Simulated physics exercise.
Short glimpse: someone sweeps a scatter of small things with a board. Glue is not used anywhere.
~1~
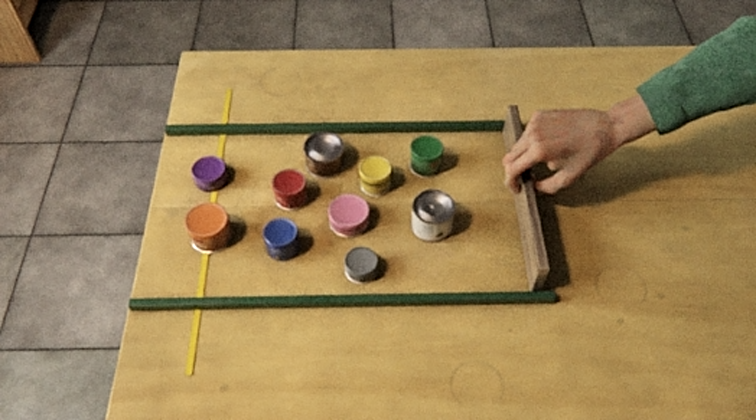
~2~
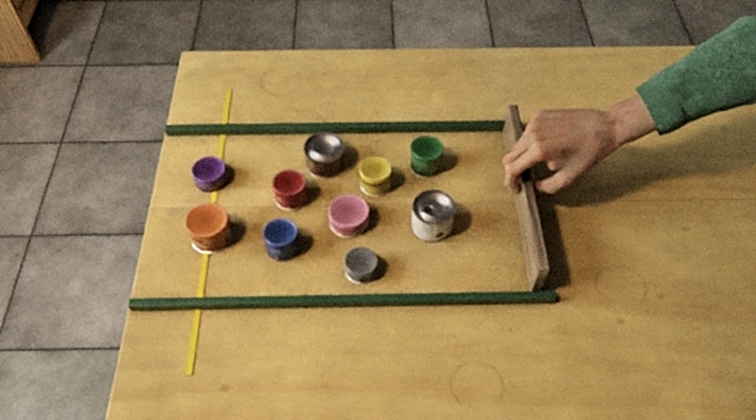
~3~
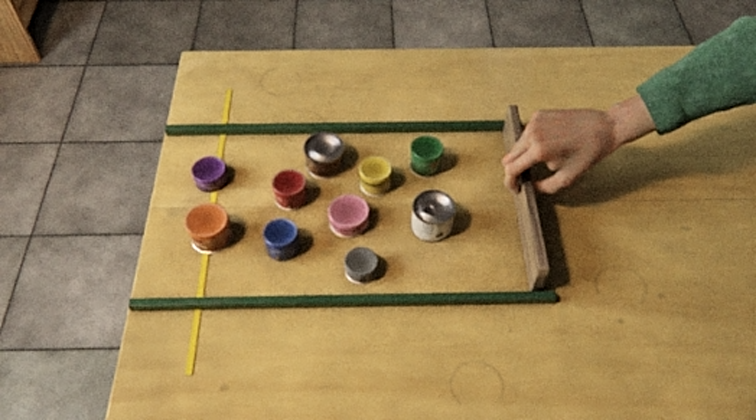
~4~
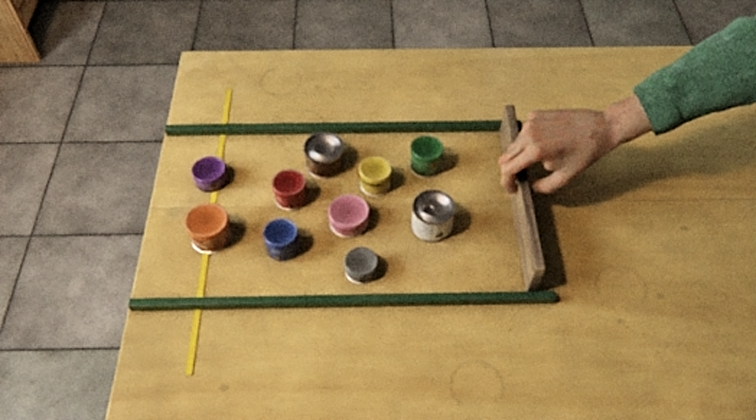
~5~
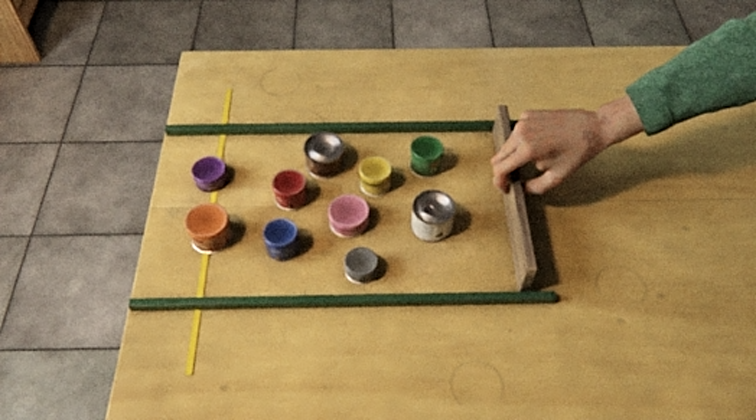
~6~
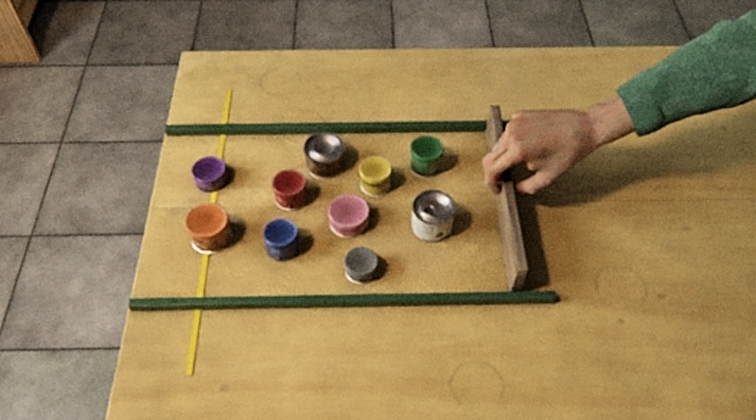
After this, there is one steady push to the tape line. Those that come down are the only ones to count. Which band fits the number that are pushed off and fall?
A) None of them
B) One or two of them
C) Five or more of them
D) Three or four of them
One or two of them.
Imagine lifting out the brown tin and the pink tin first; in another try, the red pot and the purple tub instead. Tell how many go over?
0 in the first try, 0 in the second.
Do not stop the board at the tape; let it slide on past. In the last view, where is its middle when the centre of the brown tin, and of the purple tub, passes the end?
The middle is at (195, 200) when it's the brown tin, and at (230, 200) when it's the purple tub.
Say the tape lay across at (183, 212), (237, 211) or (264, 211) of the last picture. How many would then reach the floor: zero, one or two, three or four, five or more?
Lab note - count per position: Five or more; none at all; not one.
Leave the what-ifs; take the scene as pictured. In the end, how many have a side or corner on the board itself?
At rest, 4 are in contact.
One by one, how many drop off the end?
Result: A total of 1.
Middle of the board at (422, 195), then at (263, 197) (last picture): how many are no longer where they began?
At the first spot the count is 2, and at the second it is 10.
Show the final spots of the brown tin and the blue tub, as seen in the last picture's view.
I'd put one close to (171, 145) and the other close to (181, 247).
Soon after, none off yet; purple tub at rest near (210, 174); orange tin at rest near (209, 229); blue tub at rest near (282, 240).
By the end, the number that fall off is one or two; fallen, purple tub.
